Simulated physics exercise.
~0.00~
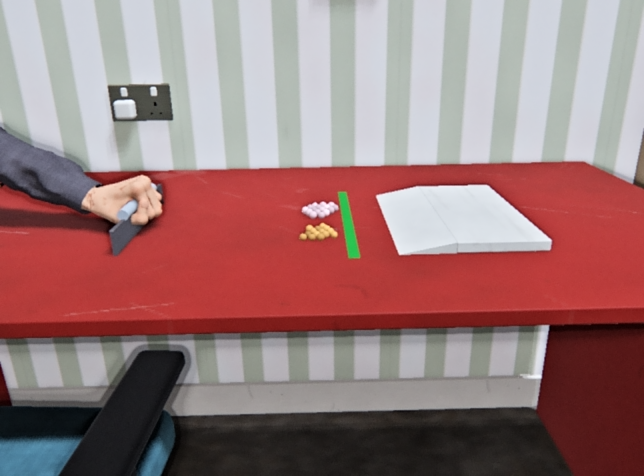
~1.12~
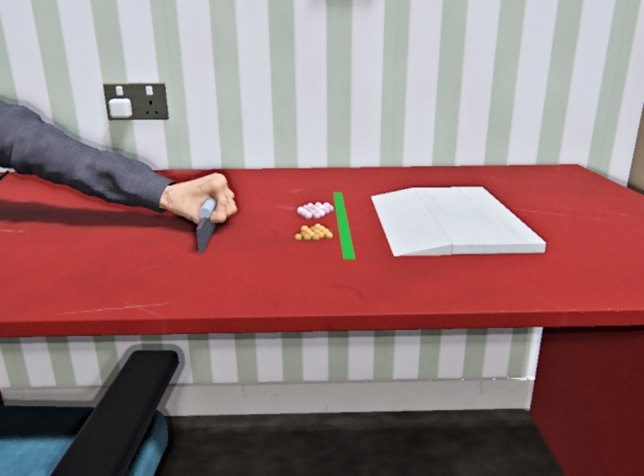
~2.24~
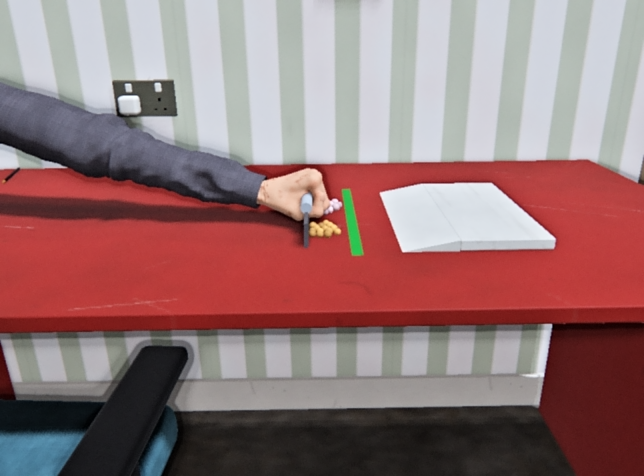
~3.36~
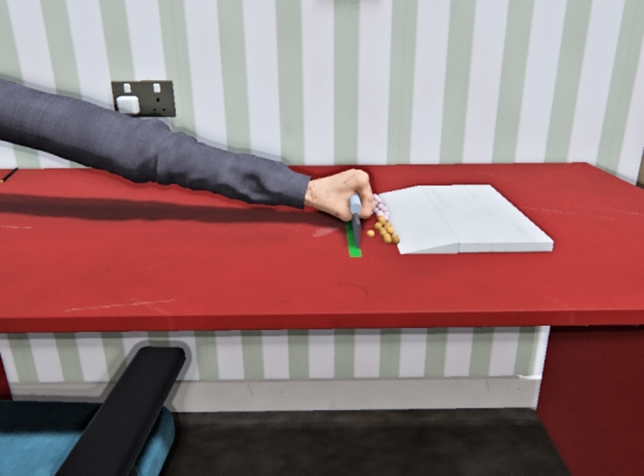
A hand with a scraper pushes two small batches over green tape, stopping short of the ramp.
